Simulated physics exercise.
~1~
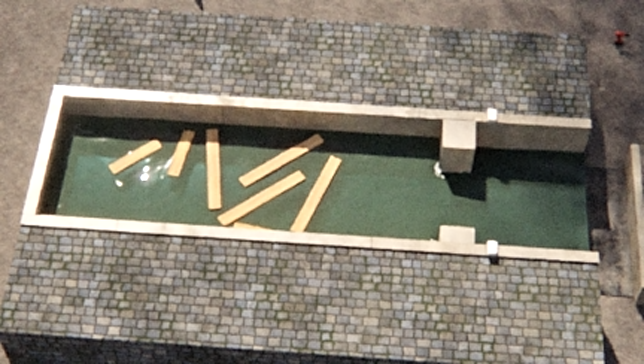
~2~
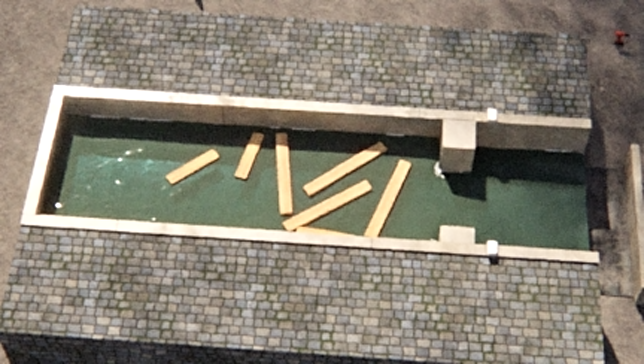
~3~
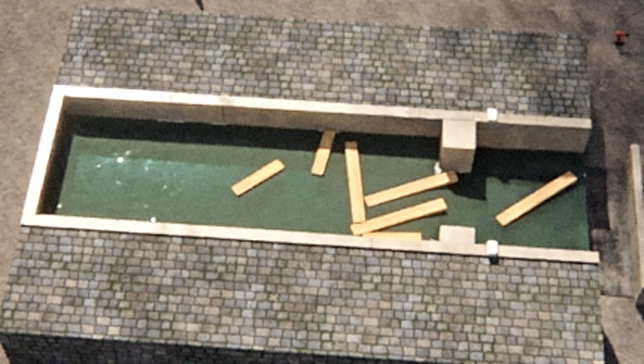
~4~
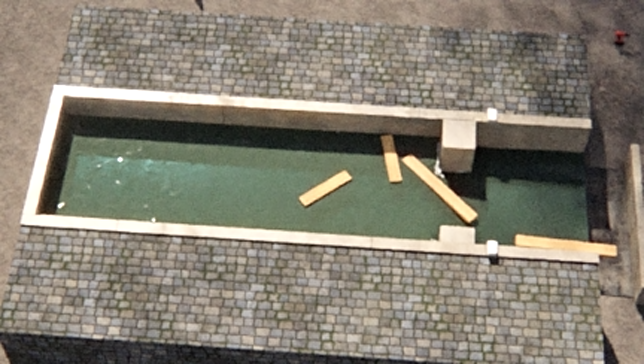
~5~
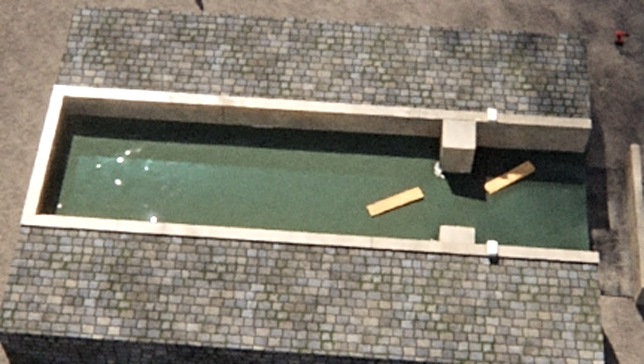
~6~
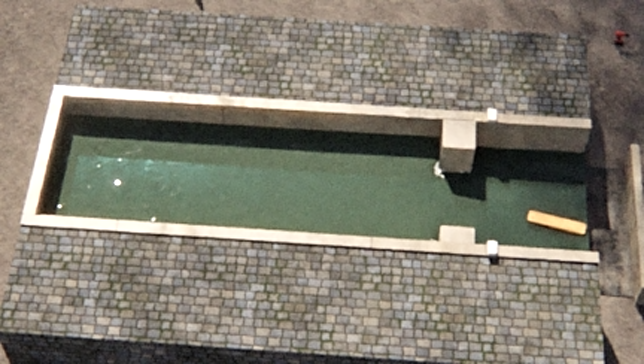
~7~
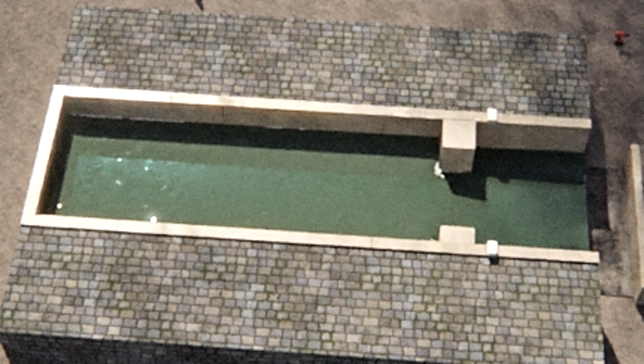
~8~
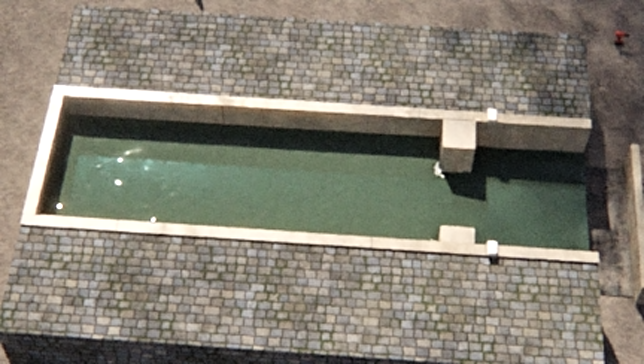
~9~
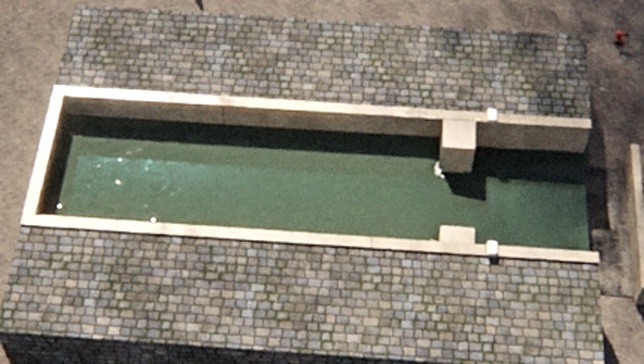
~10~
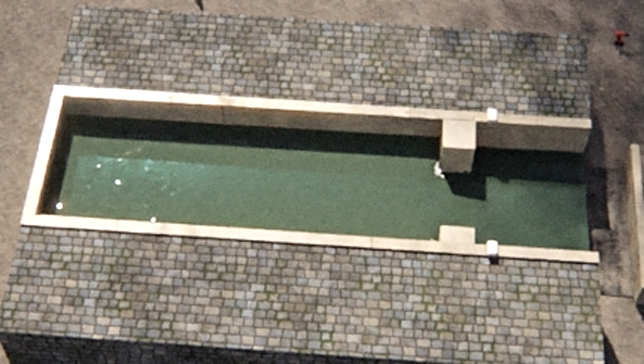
Six pale wooden boards float at scattered angles on a long channel of dark green water, seen from above between two banks of grey paving. Pale edging lines the channel, and two pale blocks narrow it near the right, beside small white marks on the banks. The boards drift right together, and one passes the blocks ahead of the rest. Others follow through the gap, one reaching past the channel's right end, until only two remain in view. The last board slips through and disappears at the right, leaving the green water empty.
